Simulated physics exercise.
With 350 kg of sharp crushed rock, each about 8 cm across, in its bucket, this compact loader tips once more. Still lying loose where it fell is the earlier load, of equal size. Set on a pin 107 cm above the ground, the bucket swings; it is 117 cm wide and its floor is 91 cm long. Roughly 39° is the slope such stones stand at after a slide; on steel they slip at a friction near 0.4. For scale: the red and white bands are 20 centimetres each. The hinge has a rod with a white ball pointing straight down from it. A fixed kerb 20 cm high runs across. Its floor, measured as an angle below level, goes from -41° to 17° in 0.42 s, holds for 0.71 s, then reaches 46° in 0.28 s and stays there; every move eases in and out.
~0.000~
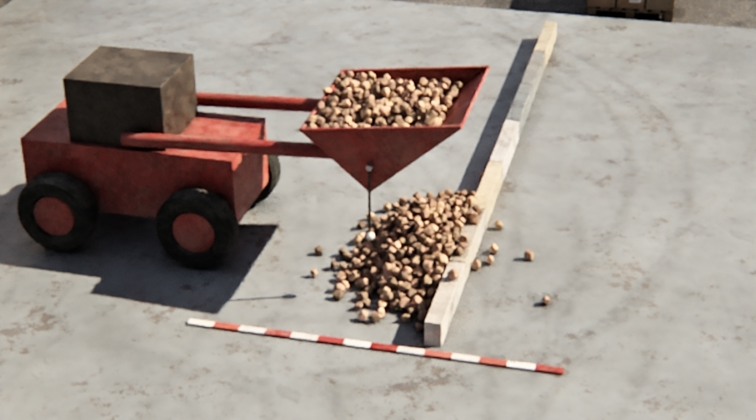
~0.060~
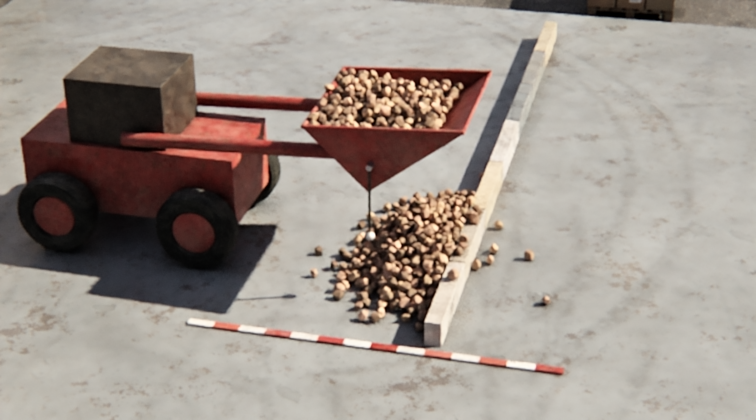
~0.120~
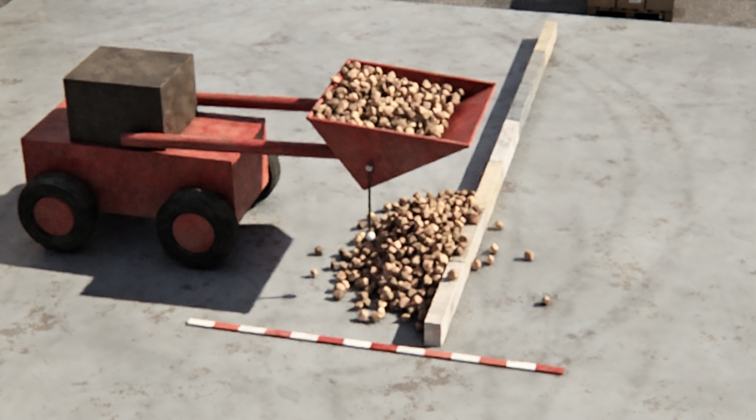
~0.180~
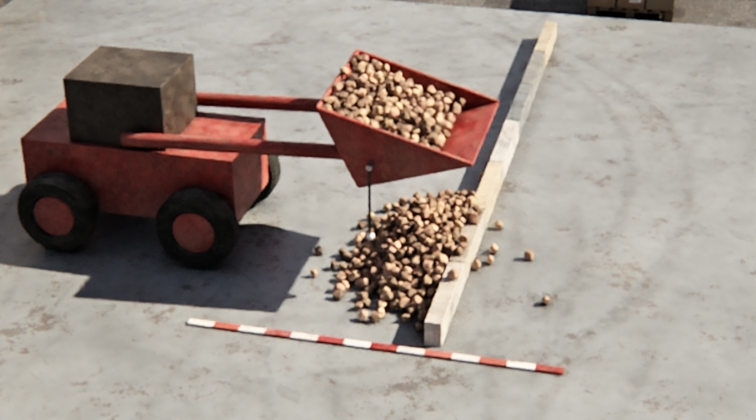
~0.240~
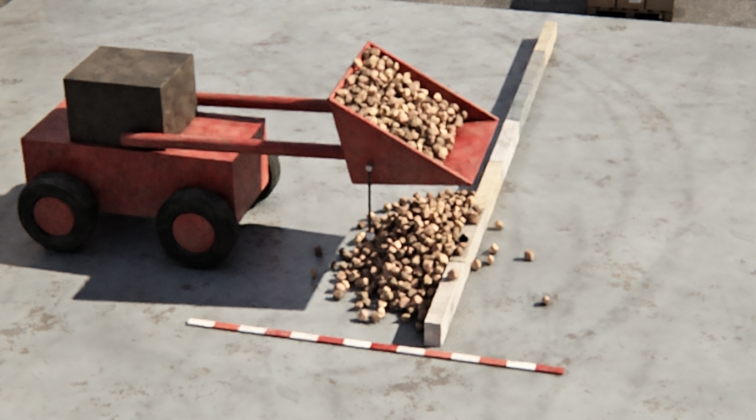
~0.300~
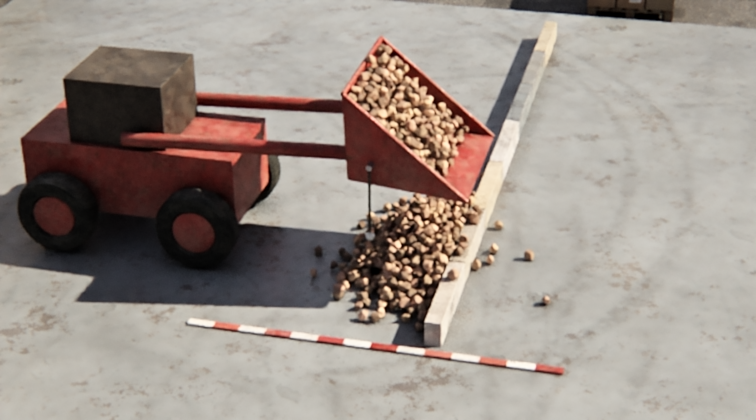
A red loader with a dark box on top and black wheels stands at the left of a sunlit grey concrete floor, seen from above at an angle. Its raised red bucket, full of brown stones, is over a loose heap lying against a pale timber beam, with a red-and-white striped strip in front. The bucket swings steadily, its back rising and its front lip lowering to the right, while the stones shift inside and the loader and camera stay still.
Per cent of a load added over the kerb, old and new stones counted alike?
Some 68 %.
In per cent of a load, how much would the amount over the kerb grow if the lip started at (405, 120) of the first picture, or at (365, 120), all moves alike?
Roughly 15 per cent, then 5 per cent.
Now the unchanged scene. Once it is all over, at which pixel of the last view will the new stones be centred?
(495, 252).
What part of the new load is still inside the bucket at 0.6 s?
About 100 per cent.
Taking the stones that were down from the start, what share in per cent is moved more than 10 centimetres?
Close to 0 in a hundred of them.
After 0.4 s the floor is at 17°; in per cent of one load, 100 in the bucket, 99 on this side of the kerb, 1 over the kerb; the foremost stones are at (498, 248).
After 0.6 s the floor is at 17°; in per cent of one load, 99 in the bucket, 99 on this side of the kerb, 2 over the kerb; the foremost stones are at (499, 241).
After 1.9 s the floor is at 46°; in per cent of one load, 20 in the bucket, 127 on this side of the kerb, 54 over the kerb; the foremost stones are at (629, 286).
After 4.5 s the floor is at 46°; in per cent of one load, 9 in the bucket, 123 on this side of the kerb, 69 over the kerb; the foremost stones are at (629, 286). Net gain over the kerb, 68.
